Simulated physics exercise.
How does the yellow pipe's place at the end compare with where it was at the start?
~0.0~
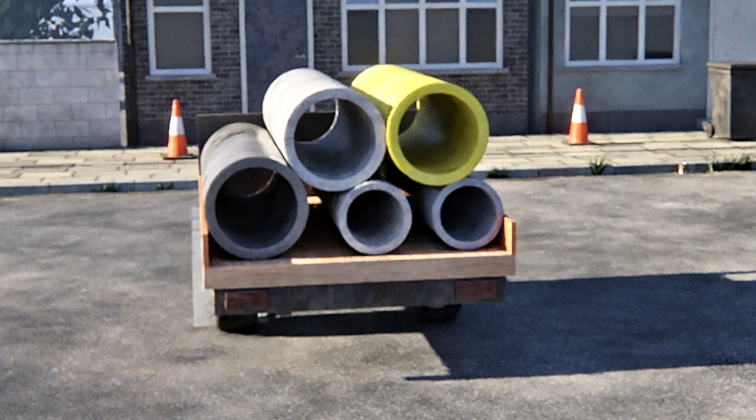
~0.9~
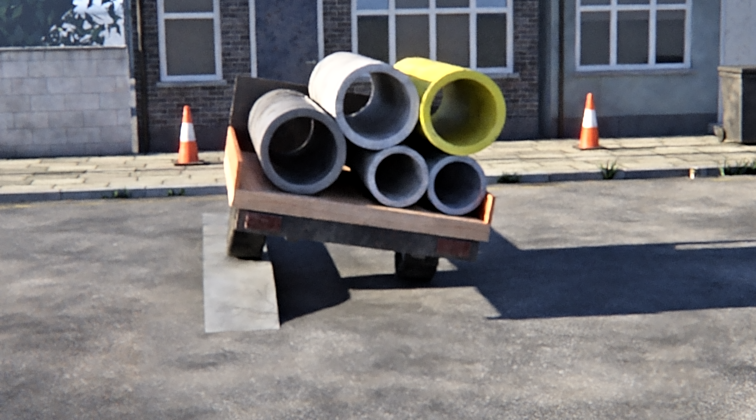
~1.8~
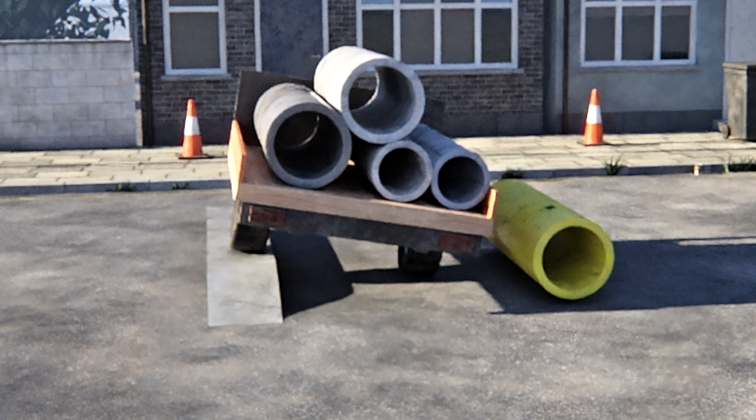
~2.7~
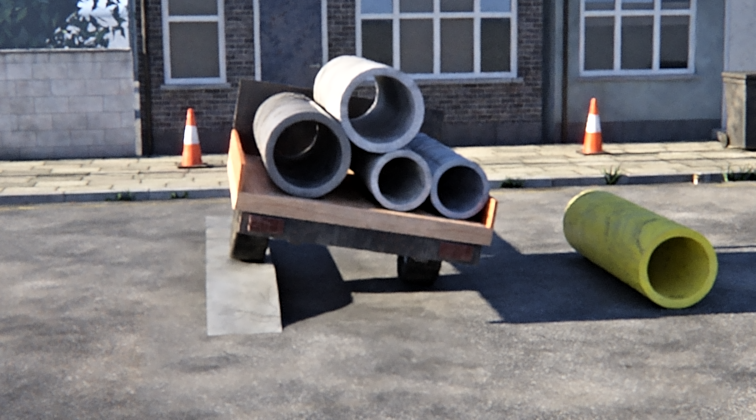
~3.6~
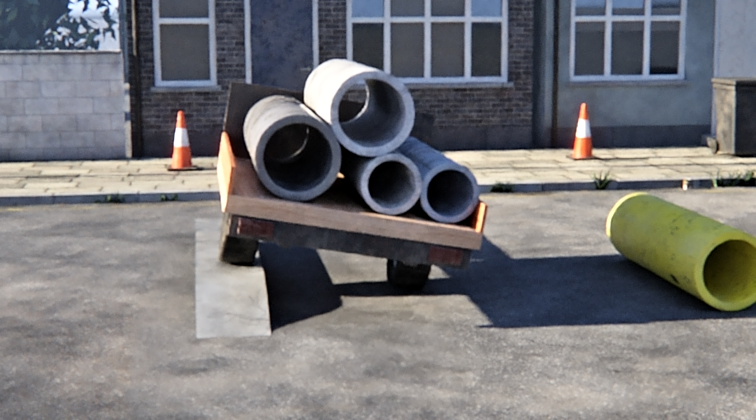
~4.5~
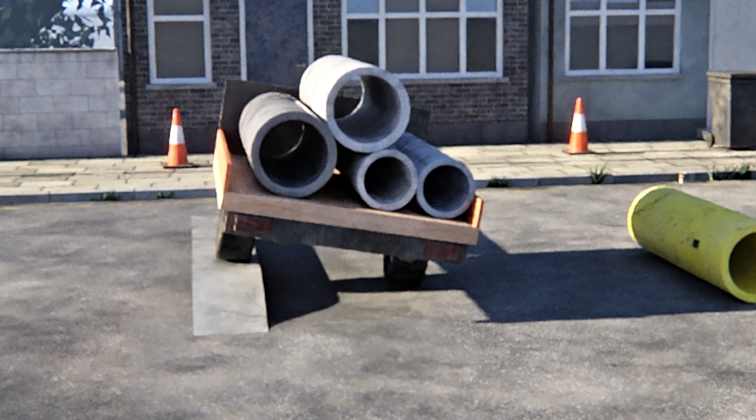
At the start it sat on top of the other pipes at the right of the load, and by the end it was lying on the ground, well to the right of the trailer.
